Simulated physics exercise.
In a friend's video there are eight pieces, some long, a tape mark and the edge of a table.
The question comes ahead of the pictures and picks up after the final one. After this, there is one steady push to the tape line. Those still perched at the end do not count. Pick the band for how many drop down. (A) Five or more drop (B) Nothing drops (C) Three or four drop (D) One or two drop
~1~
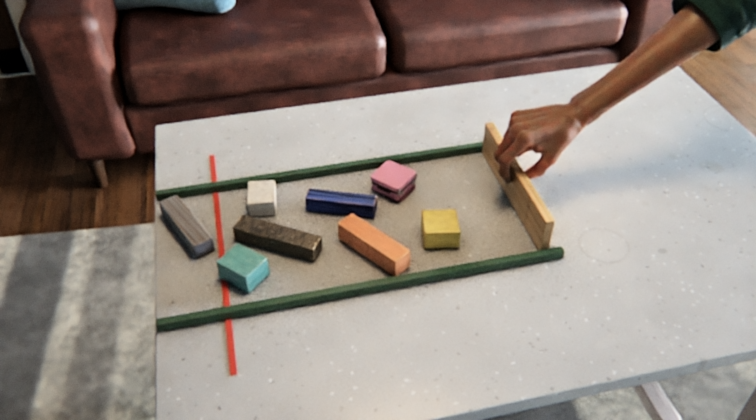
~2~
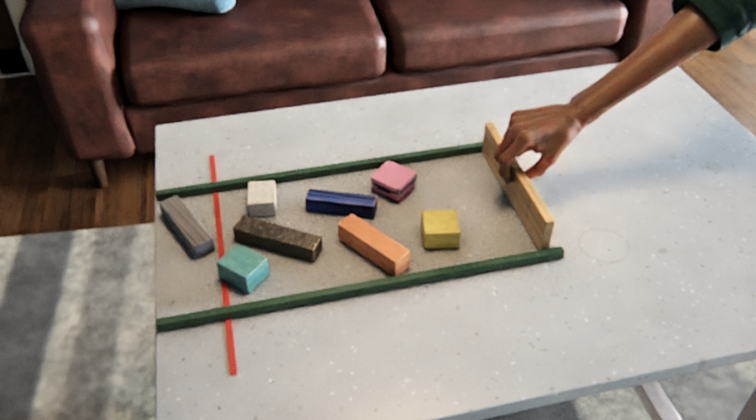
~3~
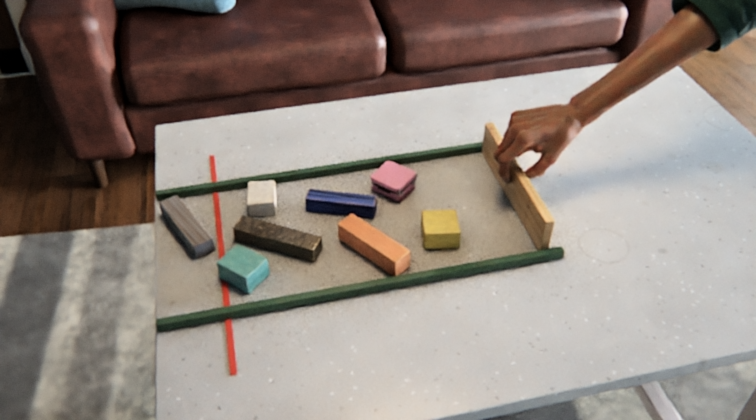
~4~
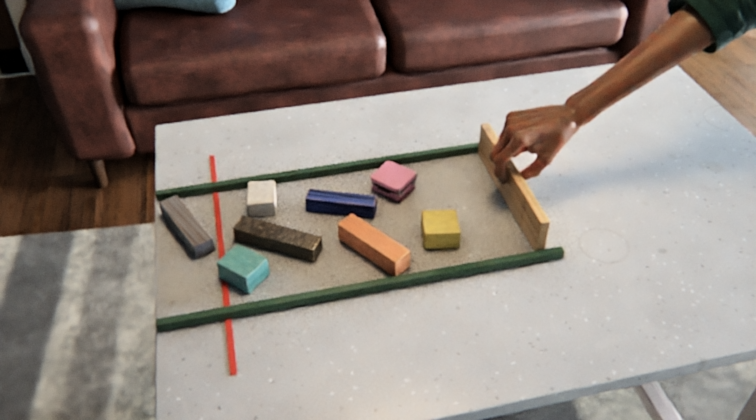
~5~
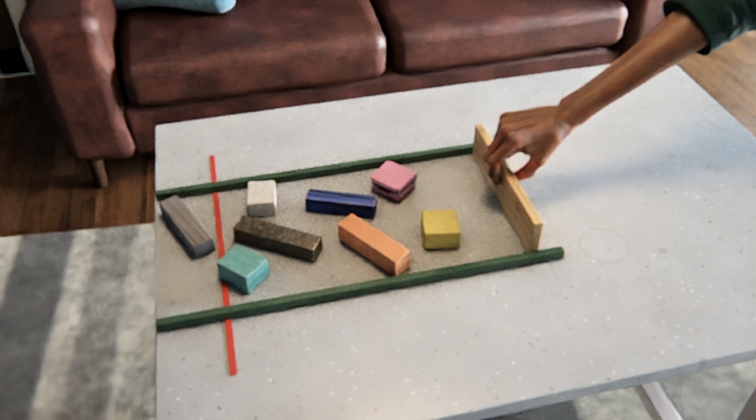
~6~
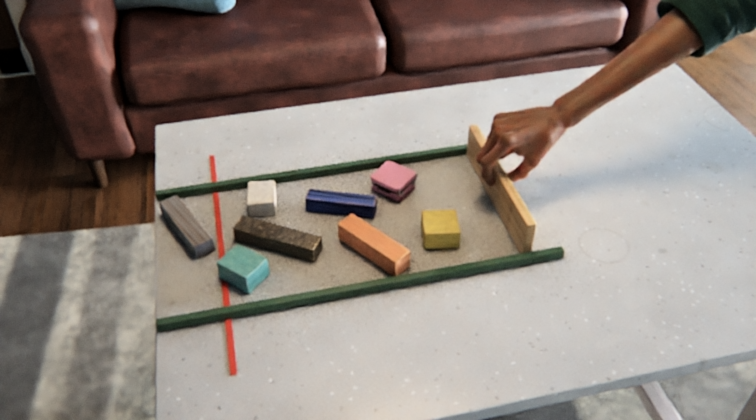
Answer: C.
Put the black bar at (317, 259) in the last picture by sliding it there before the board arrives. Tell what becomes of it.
It topples off.
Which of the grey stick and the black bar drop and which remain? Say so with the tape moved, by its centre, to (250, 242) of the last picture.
Here the grey stick is off by the end and the black bar is on by the end.
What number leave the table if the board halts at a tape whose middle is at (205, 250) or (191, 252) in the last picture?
You'd find 4 and then 5 on the floor.
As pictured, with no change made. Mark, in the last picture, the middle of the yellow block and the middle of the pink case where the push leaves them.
Close to (204, 271); the other close to (199, 203).
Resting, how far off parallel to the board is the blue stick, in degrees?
Somewhere near 35 degrees, I'd say.
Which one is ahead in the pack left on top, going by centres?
The white block ends nearest.
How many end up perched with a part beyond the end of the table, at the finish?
The overhang total is 1.
Soon after, none off yet; grey stick at rest near (186, 226); turquoise block at rest near (243, 268); white block at rest near (262, 199).
In the end, the number that fall off is three or four; gone, black bar, turquoise block and grey stick.
